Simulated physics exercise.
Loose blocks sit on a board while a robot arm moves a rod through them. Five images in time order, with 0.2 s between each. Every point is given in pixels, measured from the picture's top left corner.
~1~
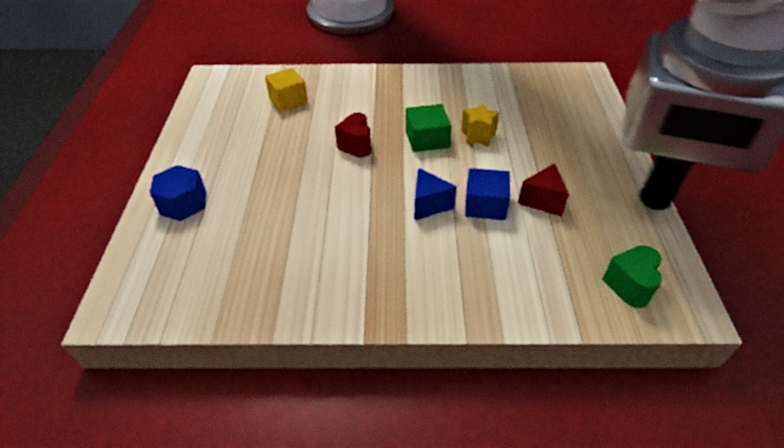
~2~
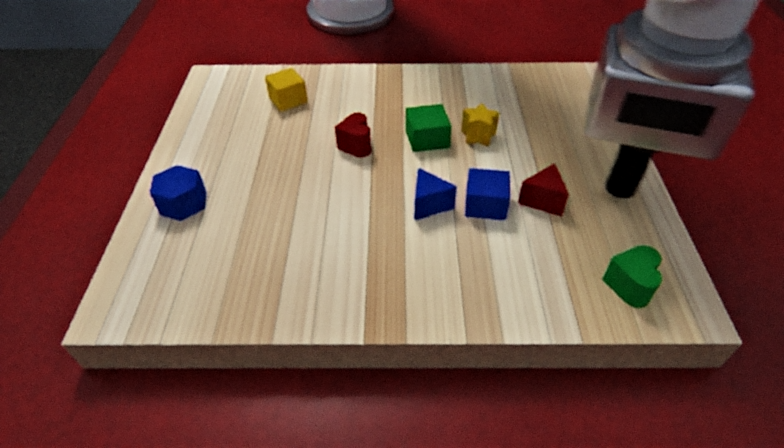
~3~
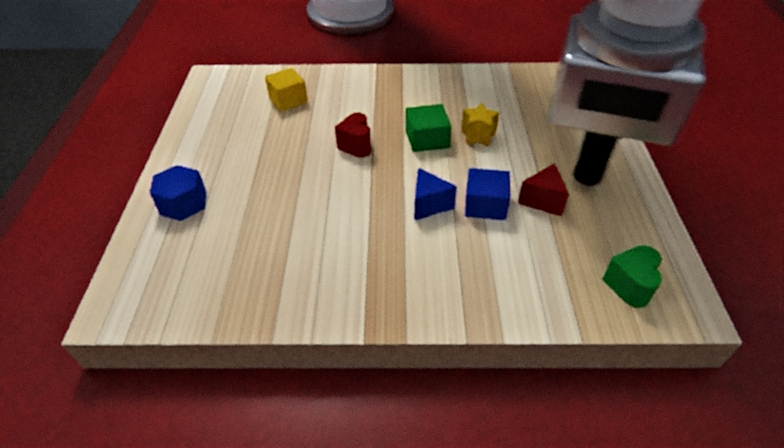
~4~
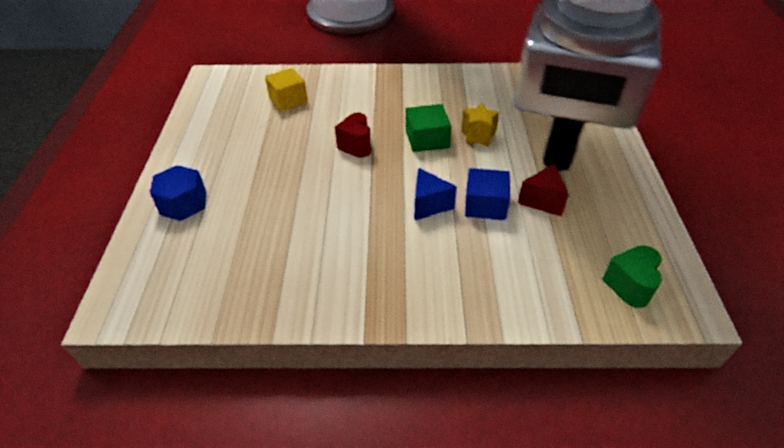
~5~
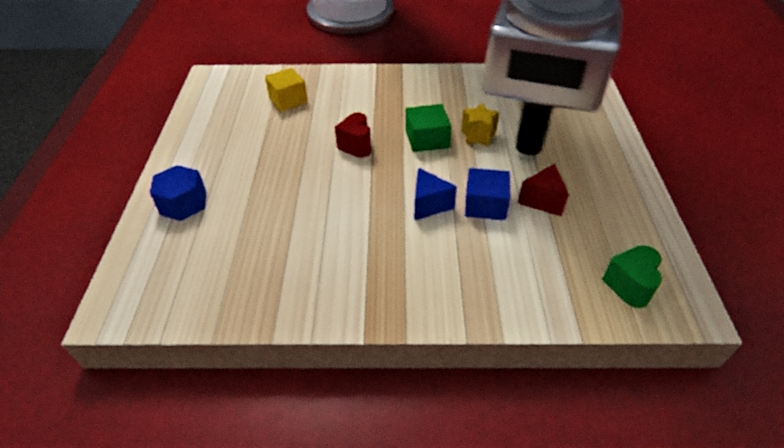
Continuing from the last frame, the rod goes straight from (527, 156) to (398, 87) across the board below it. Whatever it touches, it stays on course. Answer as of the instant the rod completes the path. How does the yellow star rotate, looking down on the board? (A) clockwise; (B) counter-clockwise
My pick is B.
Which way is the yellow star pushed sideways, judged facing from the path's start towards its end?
It's going to go left.
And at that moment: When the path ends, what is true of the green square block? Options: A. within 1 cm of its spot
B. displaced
It's B.
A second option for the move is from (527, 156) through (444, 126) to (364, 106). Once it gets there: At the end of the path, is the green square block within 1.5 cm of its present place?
No, it doesn't check out.
What follows on the original path. One third of the way, rod at (481, 122); yellow star at (457, 104).
Two thirds of the way, rod at (437, 98); green square block at (414, 116), turned 35° anticlockwise; yellow star at (414, 93), turned 70° anticlockwise.
At the end, rod at (398, 78); green square block at (414, 116), turned 35° anticlockwise; yellow star at (413, 93), turned 75° anticlockwise; red triangle in place.
